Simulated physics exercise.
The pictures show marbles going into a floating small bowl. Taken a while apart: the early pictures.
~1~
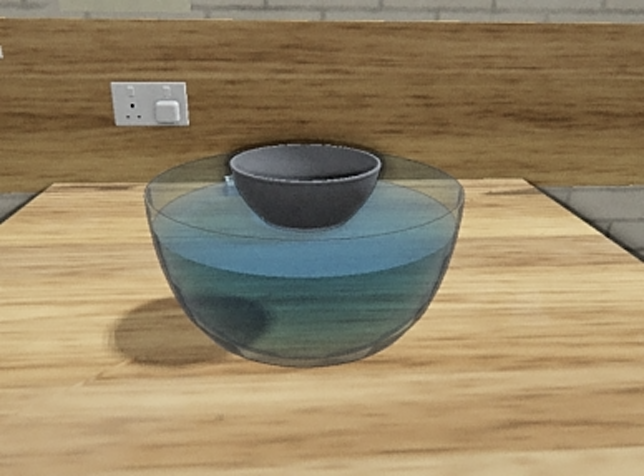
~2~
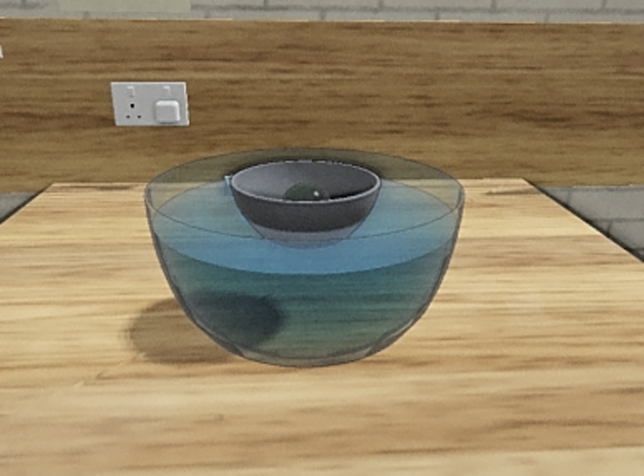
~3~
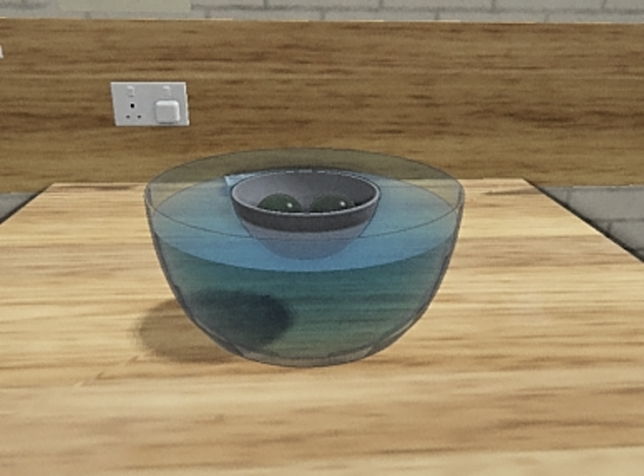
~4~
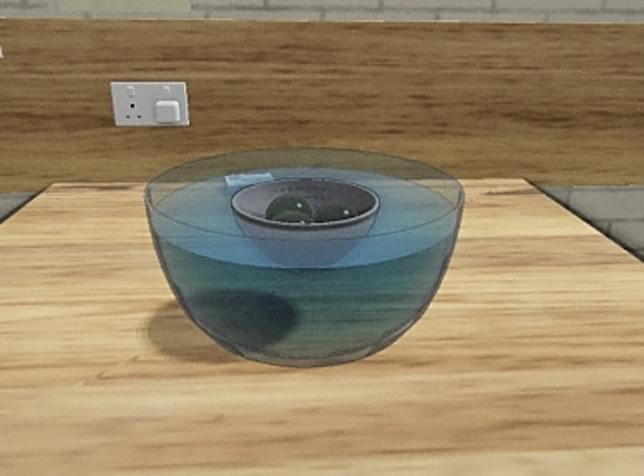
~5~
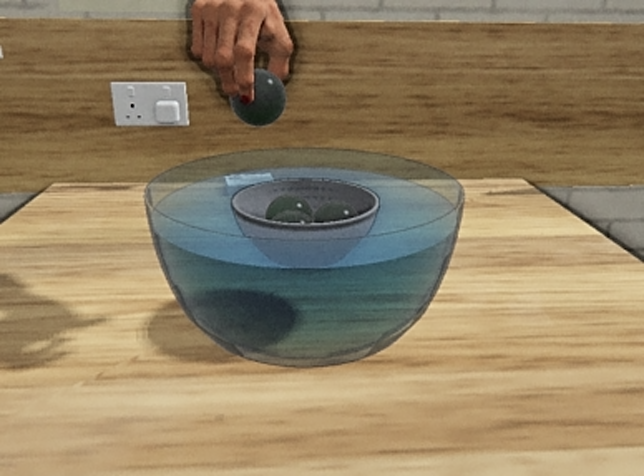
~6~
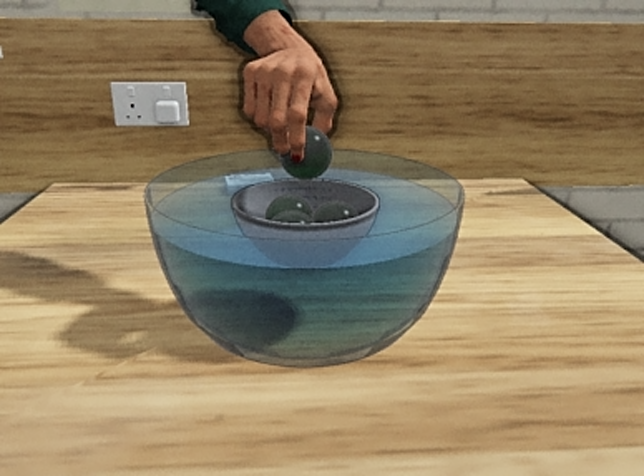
On a wooden counter, a small dark bowl floats empty in a large clear bowl of blue water. It sinks lower step by step as dark marbles collect inside, until its rim sits near the surface. A hand then brings another marble in from above, moving right and down to just over the small bowl.
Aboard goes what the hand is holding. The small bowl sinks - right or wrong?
Right.
Shortly, the glass marble is in and the small bowl dips.
Then, water pours in over its edge.
At the finish, the small bowl lies on the bottom with its load.
